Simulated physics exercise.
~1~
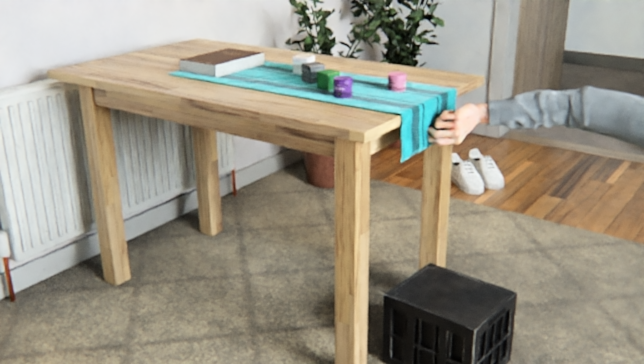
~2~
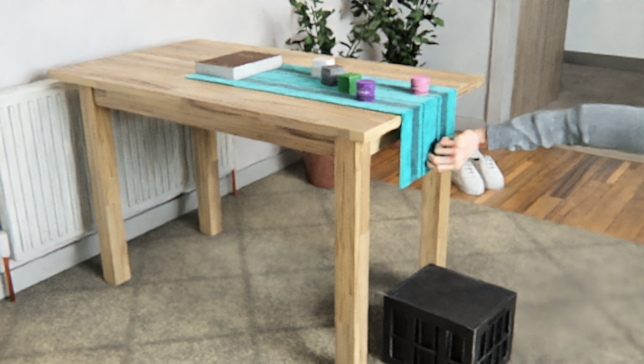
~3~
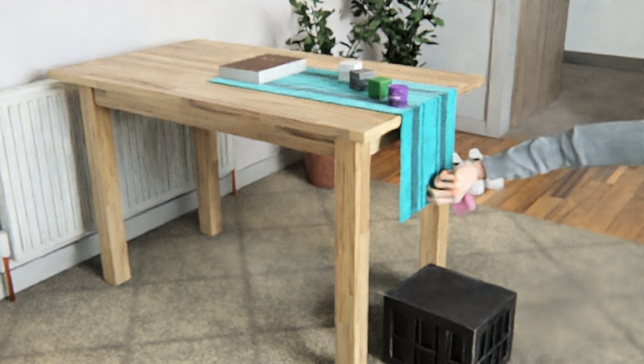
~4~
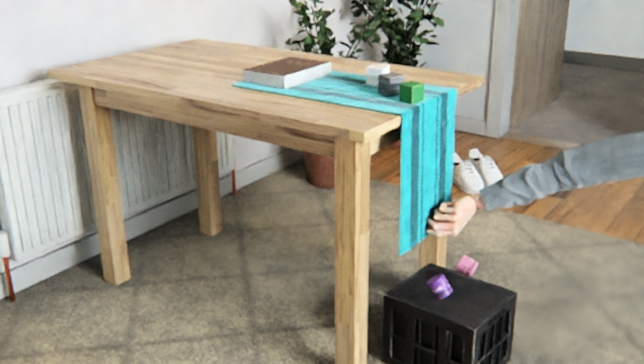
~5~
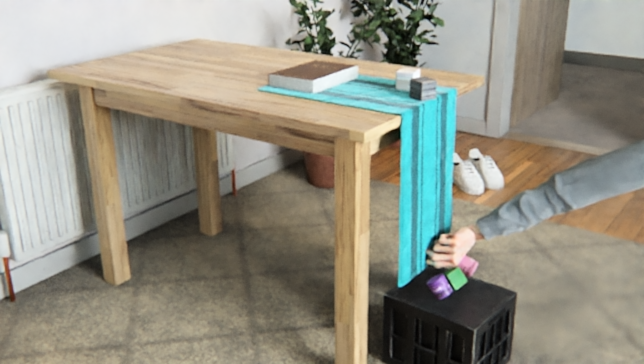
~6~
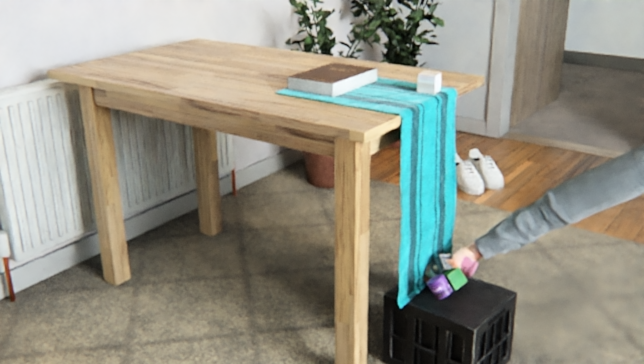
Hand pulling turquoise cloth down off wooden table, pink, purple, green and grey pieces dropping onto black crate, white cube and book remaining.
